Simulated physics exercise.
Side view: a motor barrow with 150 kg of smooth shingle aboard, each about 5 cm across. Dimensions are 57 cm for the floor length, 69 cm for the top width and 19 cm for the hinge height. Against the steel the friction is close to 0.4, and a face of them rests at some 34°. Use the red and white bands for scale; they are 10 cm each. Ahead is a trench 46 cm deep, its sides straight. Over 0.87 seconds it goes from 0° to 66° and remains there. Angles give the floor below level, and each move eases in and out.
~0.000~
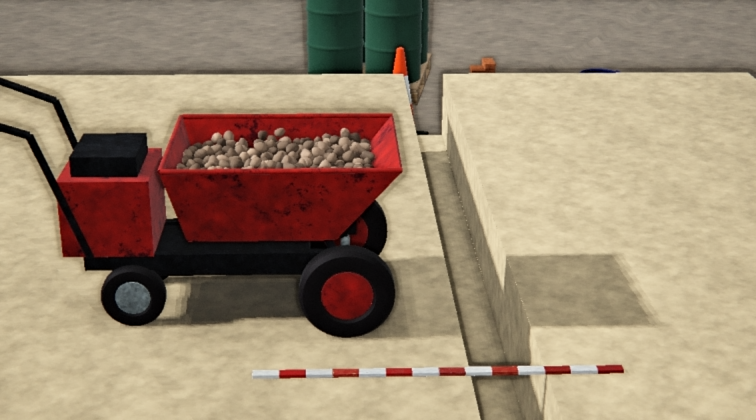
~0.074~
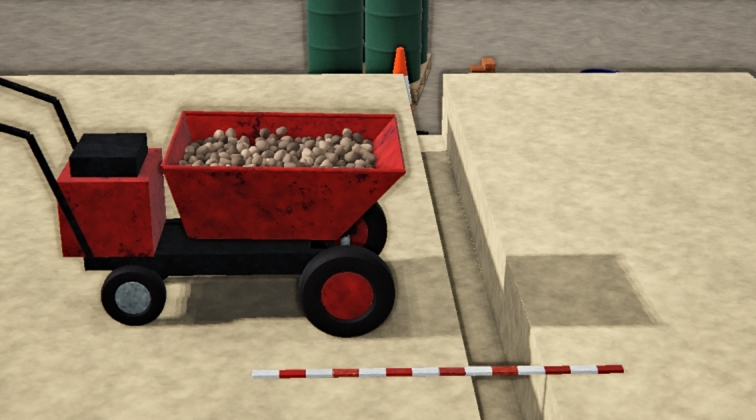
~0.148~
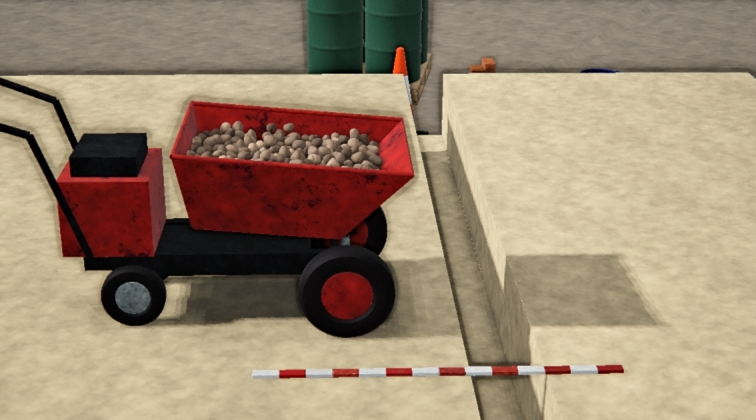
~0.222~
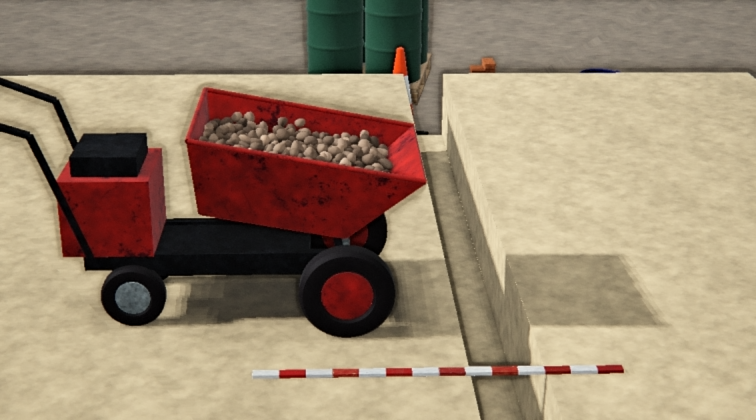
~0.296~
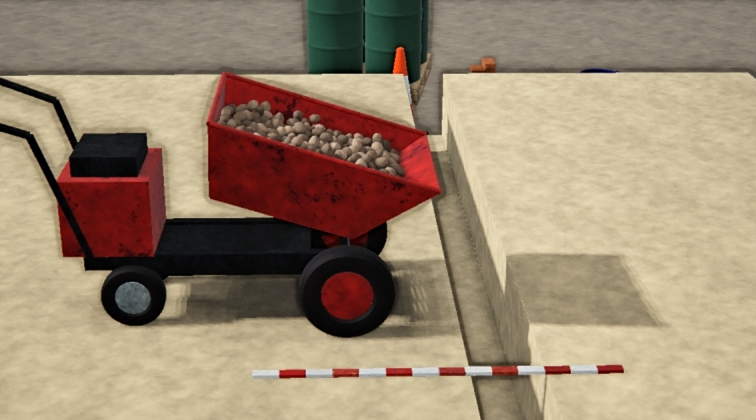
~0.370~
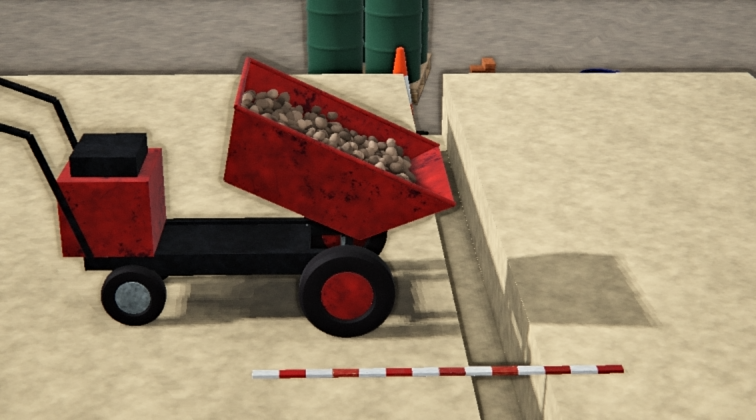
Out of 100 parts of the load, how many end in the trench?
Some 45 out of 100.
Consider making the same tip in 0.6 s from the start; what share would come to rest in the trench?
In that case, around 35%.
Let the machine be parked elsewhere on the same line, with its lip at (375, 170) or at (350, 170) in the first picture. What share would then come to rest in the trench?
First some 70, then 85 per cent.
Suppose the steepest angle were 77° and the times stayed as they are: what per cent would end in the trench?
Around 50 per cent would finish in the trench.
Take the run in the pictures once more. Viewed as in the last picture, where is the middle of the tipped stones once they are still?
Somewhere near pixel (540, 295).
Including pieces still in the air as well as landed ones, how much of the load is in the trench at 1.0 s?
Roughly 15% by that time.
After 0.6 s the floor is at 55°; 100 % in the skip; the foremost stones are at (469, 234).
After 1.0 s the floor is at 66°; 73 % in the skip, 13 % in the trench, 15 % past the trench; the foremost stones are at (565, 291).
After 1.3 s the floor is at 66°; 27 % in the skip, 20 % in the trench, 53 % past the trench; the foremost stones are at (720, 299).
After 3.3 s the floor is at 66°; 0 % in the skip, 45 % in the trench, 55 % past the trench; the foremost stones are past the picture's edge.
